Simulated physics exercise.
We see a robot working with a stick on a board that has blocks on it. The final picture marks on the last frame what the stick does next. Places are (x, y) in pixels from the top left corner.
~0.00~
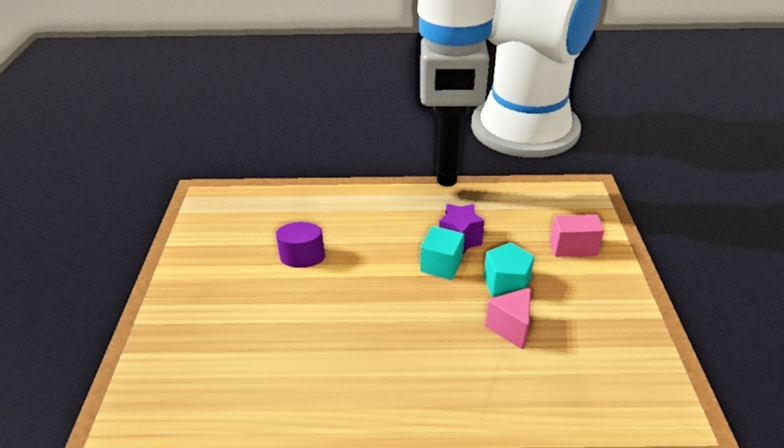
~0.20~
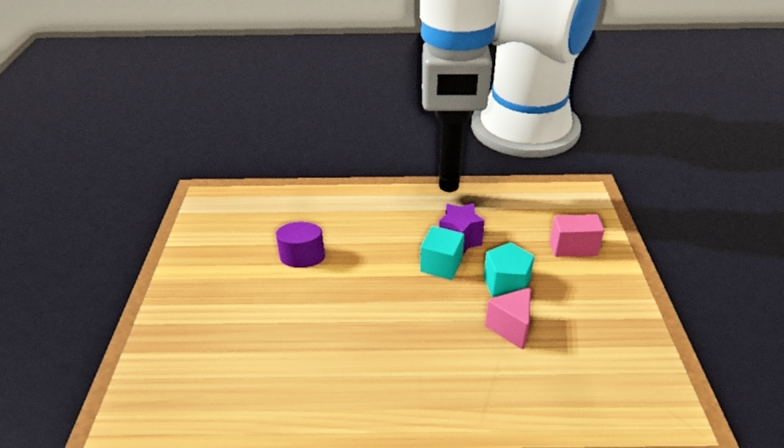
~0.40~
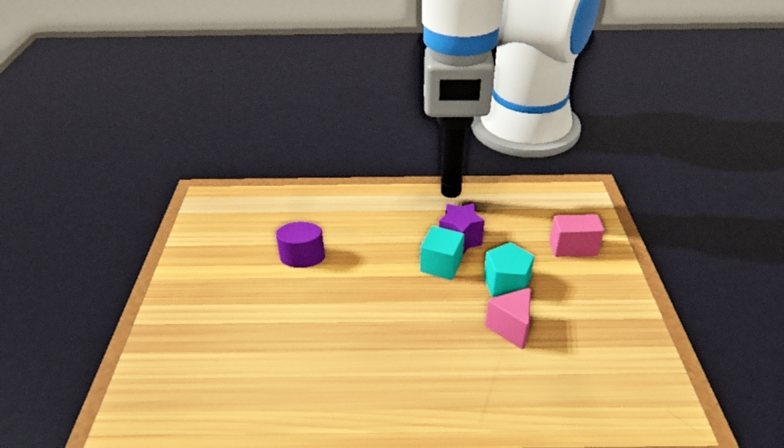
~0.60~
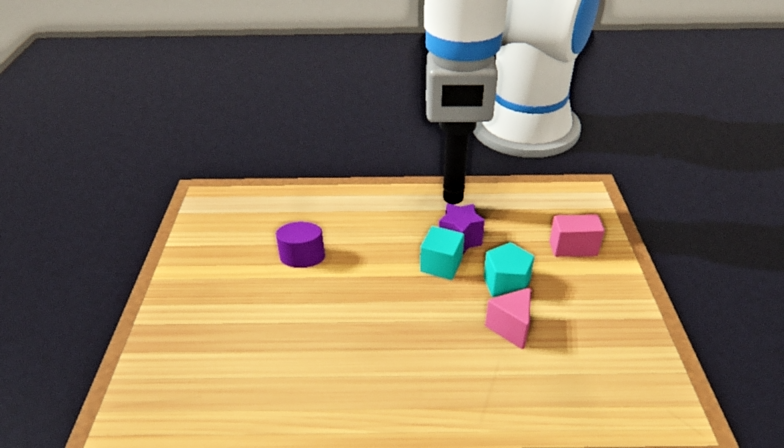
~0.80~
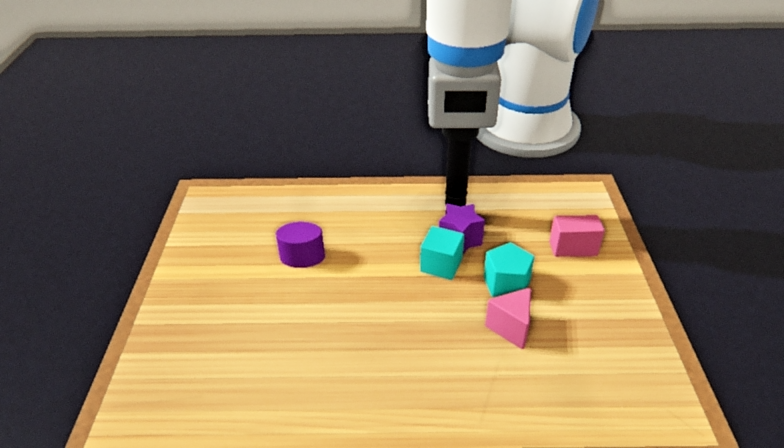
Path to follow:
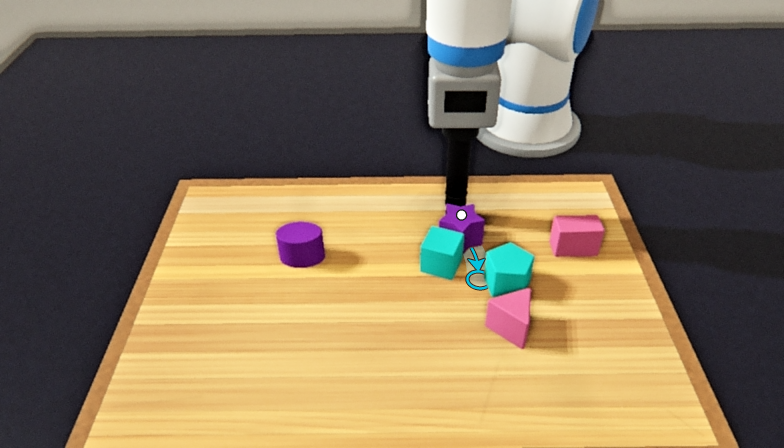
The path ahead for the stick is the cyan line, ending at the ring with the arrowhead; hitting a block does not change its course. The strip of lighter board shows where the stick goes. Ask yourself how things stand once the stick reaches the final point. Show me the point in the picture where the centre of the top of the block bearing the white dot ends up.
The point I'd pick in the picture is (464, 270).
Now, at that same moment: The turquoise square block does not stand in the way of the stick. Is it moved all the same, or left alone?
That block is going to get moved.
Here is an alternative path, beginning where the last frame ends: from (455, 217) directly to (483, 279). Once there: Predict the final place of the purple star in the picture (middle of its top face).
I'd place it at (467, 267), taking the centre of its top.
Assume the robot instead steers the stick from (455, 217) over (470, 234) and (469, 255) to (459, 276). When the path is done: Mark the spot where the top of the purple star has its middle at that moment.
Put as a pixel place, it's (449, 269).
The drawn path runs from (455, 217) through (471, 246) to (479, 280); the dot is on the purple star.
The first path, step by step. One third of the way, stick at (467, 225); turquoise square block at (441, 247), turned 20° clockwise; purple star at (467, 229).
Two thirds of the way, stick at (477, 245); turquoise square block at (434, 259), turned 35° clockwise; purple star at (470, 249), turned 25° clockwise; turquoise five-sided block at (515, 264), turned 25° anticlockwise.
At the end, stick at (481, 268); turquoise square block at (423, 269), turned 60° clockwise; purple star at (464, 270), turned 45° clockwise; turquoise five-sided block at (516, 265), turned 35° anticlockwise; pink triangular piece not moved.
